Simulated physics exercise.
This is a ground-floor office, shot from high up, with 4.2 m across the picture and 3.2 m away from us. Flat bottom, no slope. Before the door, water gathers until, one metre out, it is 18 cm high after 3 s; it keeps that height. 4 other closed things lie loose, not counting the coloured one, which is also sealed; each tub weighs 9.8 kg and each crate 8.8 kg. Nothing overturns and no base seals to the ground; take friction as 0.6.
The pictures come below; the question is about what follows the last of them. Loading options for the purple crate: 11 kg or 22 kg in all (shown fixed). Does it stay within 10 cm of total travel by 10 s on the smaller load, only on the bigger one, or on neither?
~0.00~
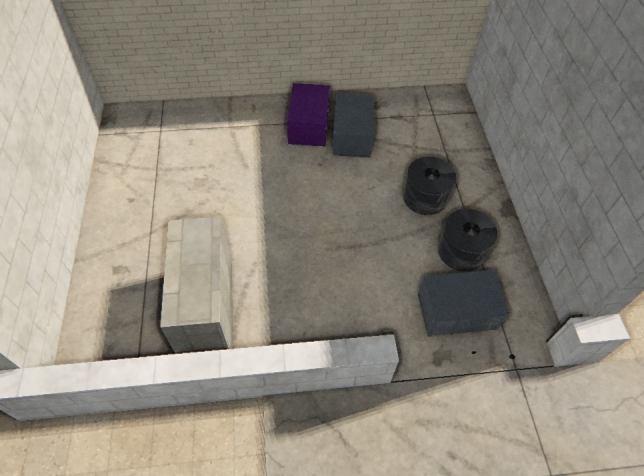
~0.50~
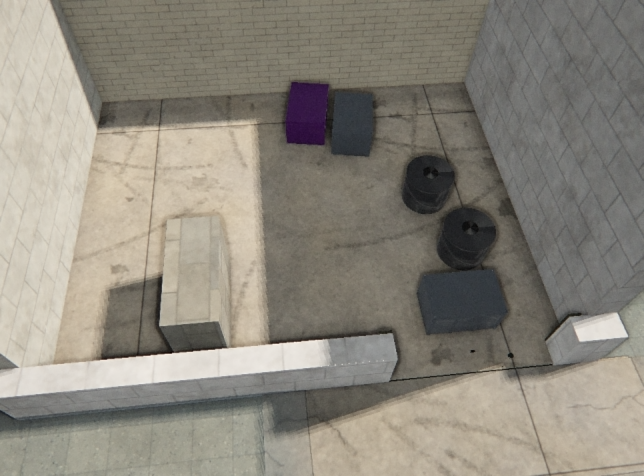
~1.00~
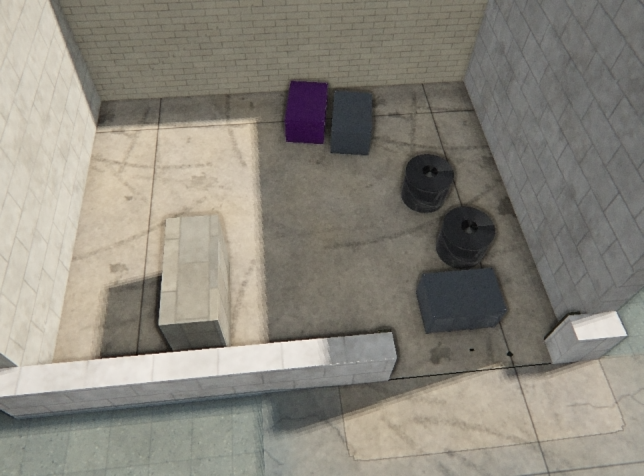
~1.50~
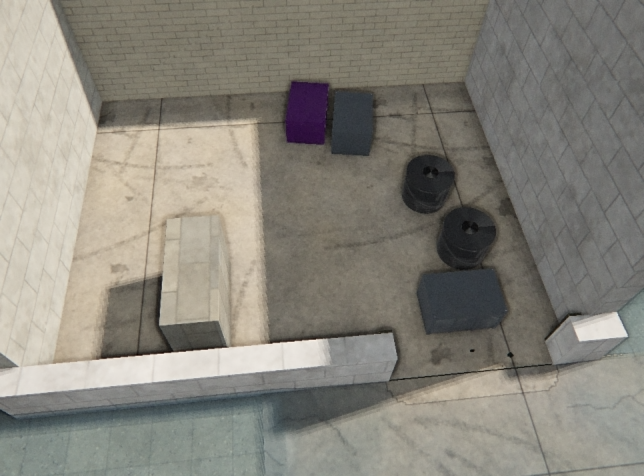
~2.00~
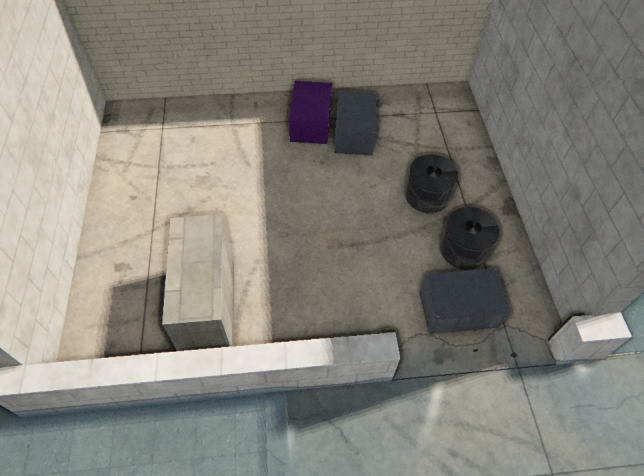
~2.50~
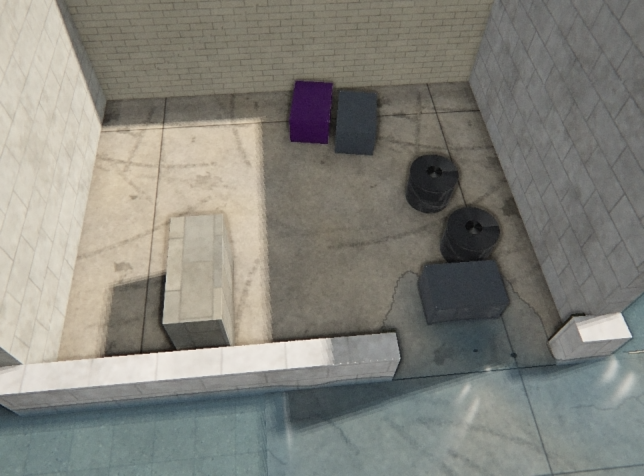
On neither.
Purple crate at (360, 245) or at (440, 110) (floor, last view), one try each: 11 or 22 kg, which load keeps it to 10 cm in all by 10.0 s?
Respectively, neither option succeeds and neither option succeeds.
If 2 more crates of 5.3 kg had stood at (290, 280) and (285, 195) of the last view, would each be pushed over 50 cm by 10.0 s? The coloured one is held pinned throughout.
Respectively, not exceeded and exceeded.
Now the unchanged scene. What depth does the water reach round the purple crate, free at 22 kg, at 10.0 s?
Close to 11 cm deep.
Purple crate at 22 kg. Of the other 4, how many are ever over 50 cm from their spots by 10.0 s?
I make that 4.
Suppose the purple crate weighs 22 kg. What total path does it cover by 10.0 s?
I'd put it near 150 cm in all.
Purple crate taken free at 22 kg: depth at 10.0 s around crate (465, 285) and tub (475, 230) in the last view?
First roughly 8 cm, second roughly 12 cm.
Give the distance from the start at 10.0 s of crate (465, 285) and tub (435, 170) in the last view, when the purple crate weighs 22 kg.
In turn: 300 cm, 250 cm.
After 3.5 s the purple crate would be 0 cm from its start with 11 kg and 0 cm from its start with 22 kg; 0 cm of water round it then.
After 4.5 s the purple crate would be 0 cm from its start with 11 kg and 0 cm from its start with 22 kg; 3 cm of water round it then.
After 7.0 s the purple crate would be 77 cm from its start with 11 kg and 20 cm from its start with 22 kg; 7 cm of water round it then.
After 10.0 s the purple crate would be 200 cm from its start with 11 kg and 160 cm from its start with 22 kg; 11 cm of water round it then.
